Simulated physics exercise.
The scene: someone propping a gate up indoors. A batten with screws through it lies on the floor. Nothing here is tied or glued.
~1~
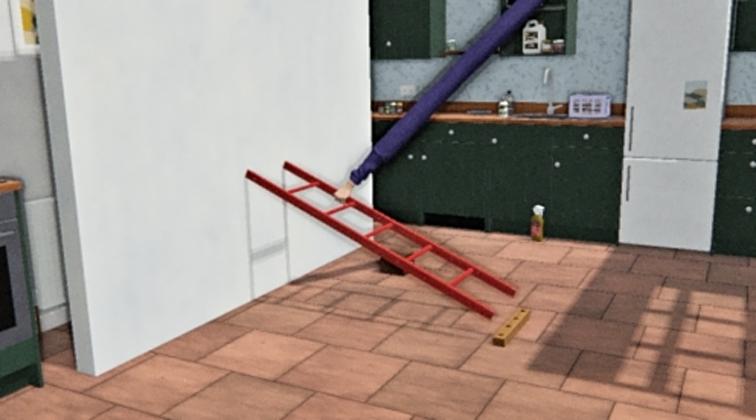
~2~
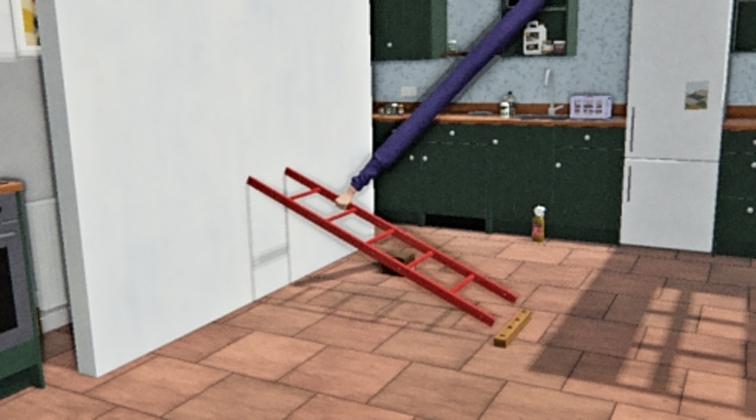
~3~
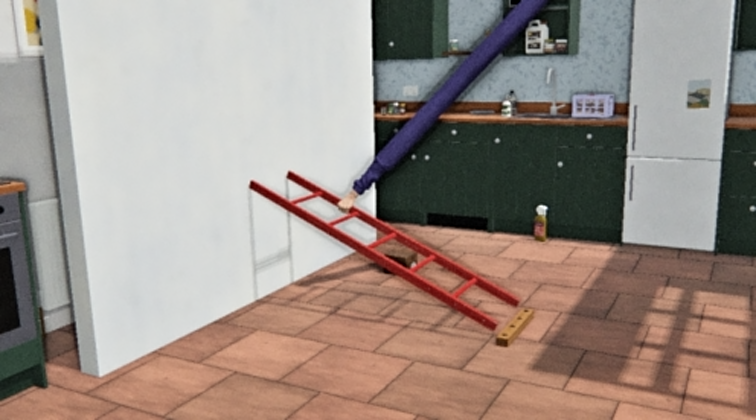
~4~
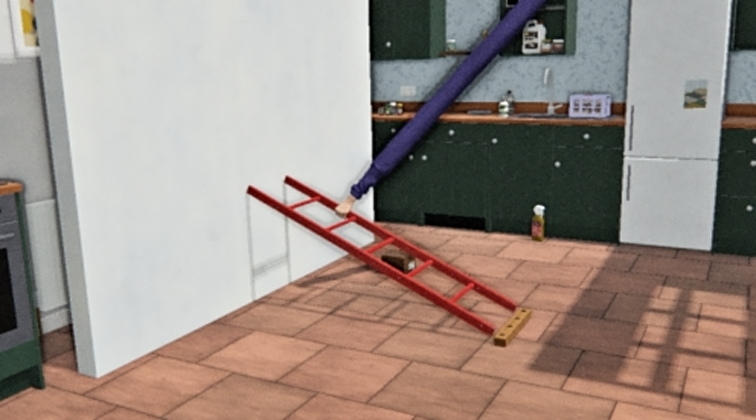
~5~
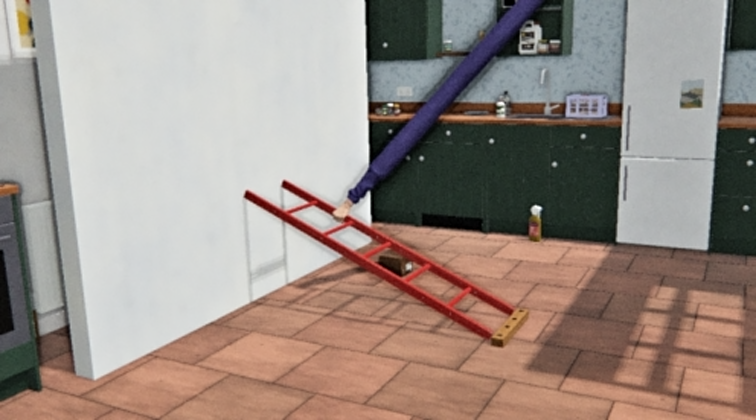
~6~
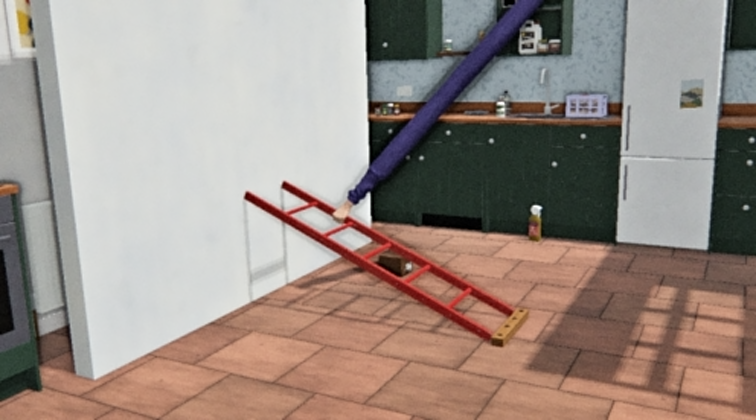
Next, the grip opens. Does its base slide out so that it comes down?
Chances are it will stand its ground.
Then, 0.10 s later than the last frame, red gate moving near (376, 254).
Then, 0.86 s later than the last frame, red gate at rest near (376, 254).
When it is over, the red gate stays up, near (376, 254); the rest as before.
